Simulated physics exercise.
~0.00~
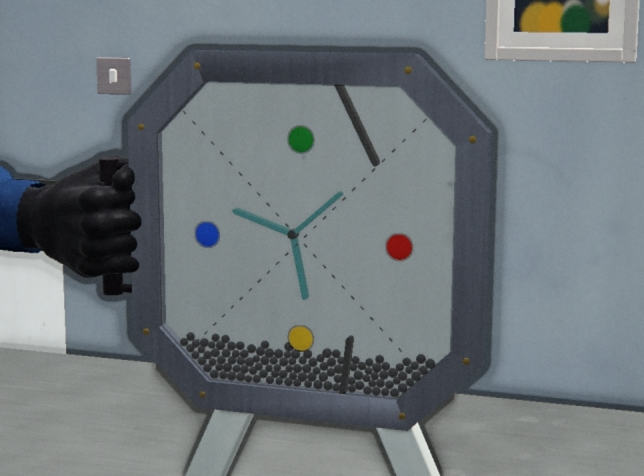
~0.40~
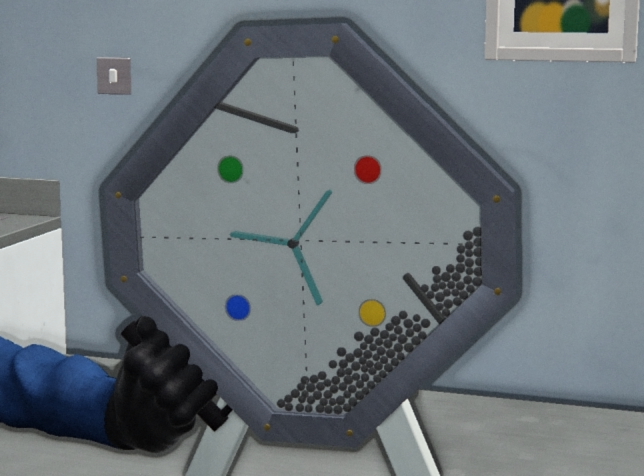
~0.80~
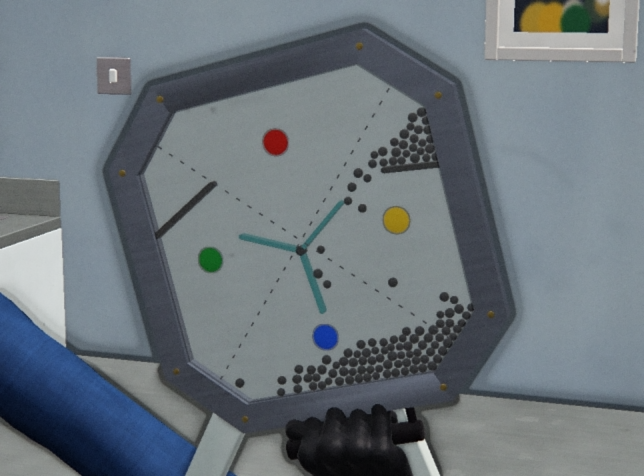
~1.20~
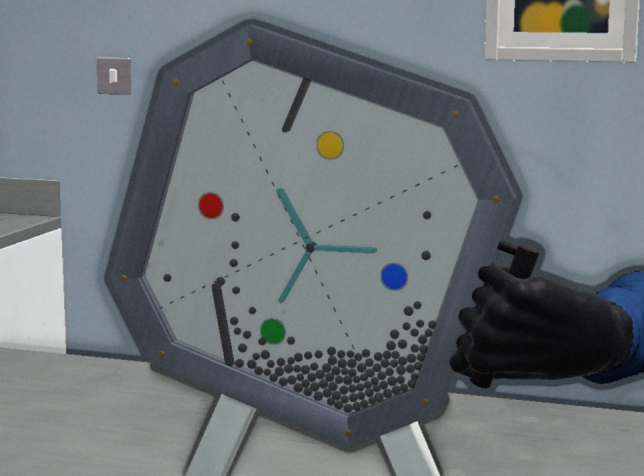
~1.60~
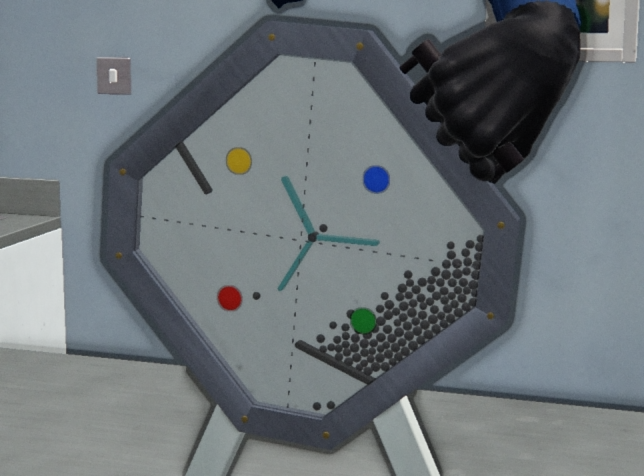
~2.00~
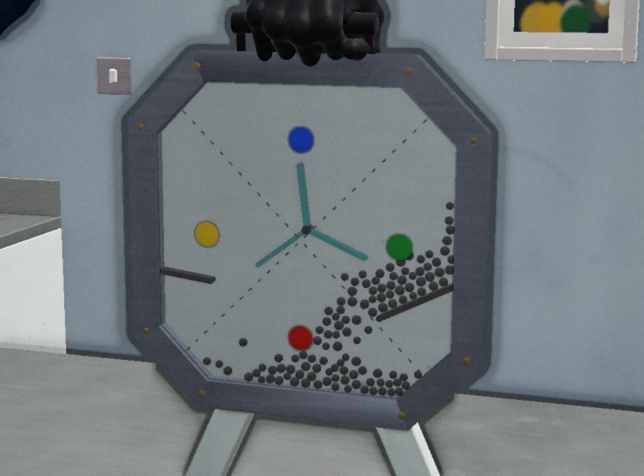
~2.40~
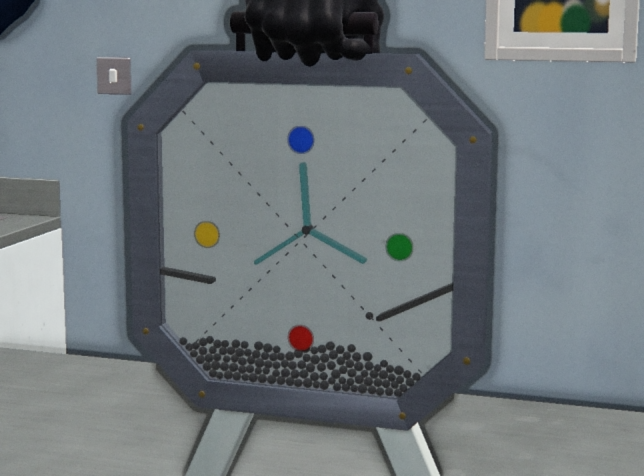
In the video, a black-gloved hand steadily turns an eight-sided, see-through case of black beads anticlockwise through three quarter-turns, while a teal three-armed piece shifts at its centre. The beads slide and spill past dark bars, finally settling along the bottom by the red sticker.
